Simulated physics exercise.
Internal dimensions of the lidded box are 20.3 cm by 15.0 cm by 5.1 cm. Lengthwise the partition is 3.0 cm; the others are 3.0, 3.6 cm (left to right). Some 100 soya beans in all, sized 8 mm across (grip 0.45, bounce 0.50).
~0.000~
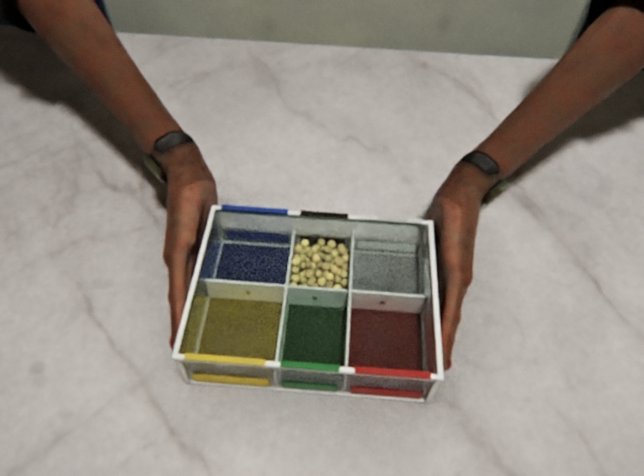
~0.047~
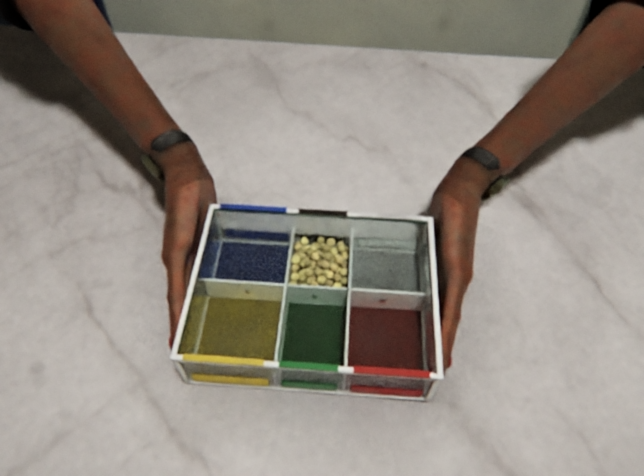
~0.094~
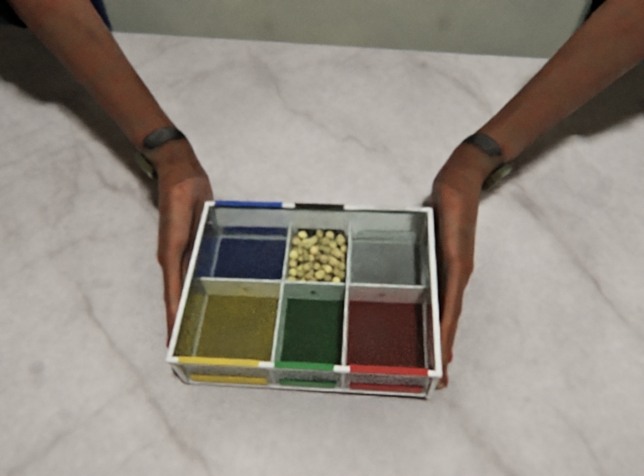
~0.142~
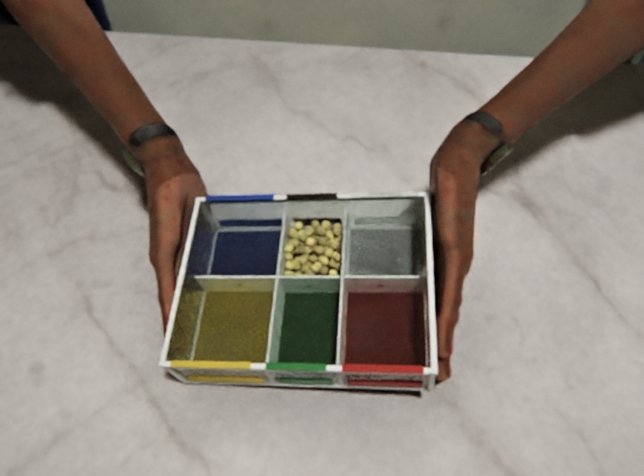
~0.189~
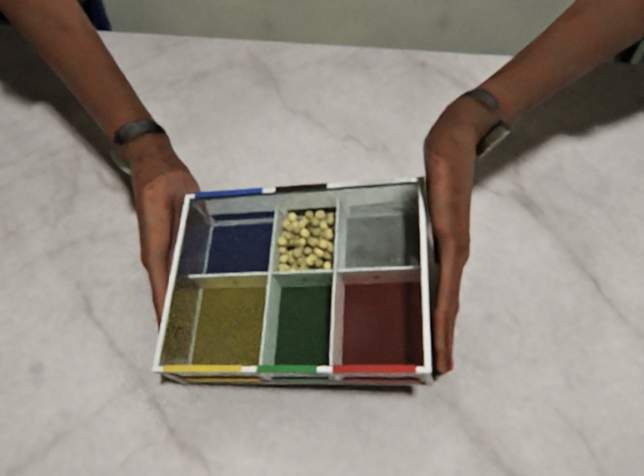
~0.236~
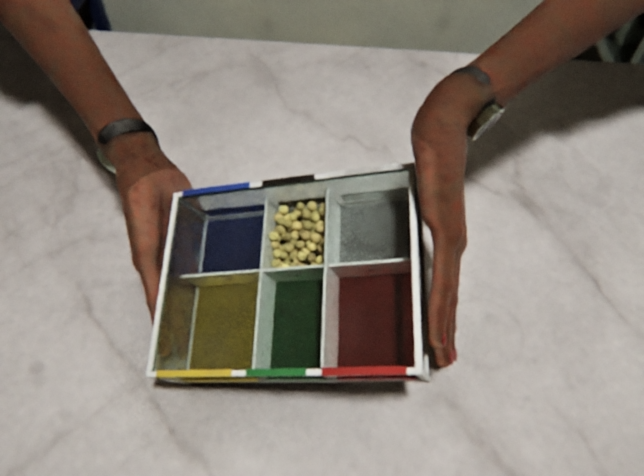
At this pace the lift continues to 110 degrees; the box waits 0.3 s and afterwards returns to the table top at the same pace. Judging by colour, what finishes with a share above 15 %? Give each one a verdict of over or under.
Red - under; blue - under; green - under; yellow - over; white - under; black - under.
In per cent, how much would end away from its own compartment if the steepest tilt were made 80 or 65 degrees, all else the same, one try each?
I'd put them near 55 and 15 percent in that order.
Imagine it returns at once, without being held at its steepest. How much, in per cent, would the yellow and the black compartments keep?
Then, in per cent: Yellow 95; black 5.
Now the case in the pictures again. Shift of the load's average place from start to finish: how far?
Measured shift: Some 11.5 cm.
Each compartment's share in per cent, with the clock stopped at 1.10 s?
Red = 0, blue = 5, green = 0, yellow = 90, white = 0, black = 5 (per cent).
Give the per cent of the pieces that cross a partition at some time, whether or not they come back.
Roughly 100 %.
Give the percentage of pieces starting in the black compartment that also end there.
That comes out at about 0 percent.
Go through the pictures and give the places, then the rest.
Box tilt 0 degrees, front corners at (178, 355) and (437, 376); black 100 %, in the first frame.
Box tilt 1 degrees, front corners at (177, 356) and (437, 374), in the second frame.
Box tilt 5 degrees, front corners at (172, 358) and (436, 372), lowest corner left front, in the third frame.
Box tilt 11 degrees, front corners at (166, 362) and (431, 369), lowest corner left front, in the fourth frame.
Box tilt 18 degrees, front corners at (159, 367) and (425, 367), lowest corner left front, in the fifth frame.
Box tilt 24 degrees, front corners at (153, 372) and (416, 368), lowest corner left front; black 100 %. The box's pace is about 135 degrees a second, in the sixth frame.
Then, at 1.10 s, tilt 110 degrees; blue 5 %, yellow 90 %, black 5 %.
After 1.67 s, tilt 58 degrees; yellow 100 %.
Then, at 2.30 s, tilt 0 degrees; yellow 100 %.
In the end, at 2.7 s, red 0 %, blue 0 %, green 0 %, yellow 100 %, white 0 %, black 0 %.
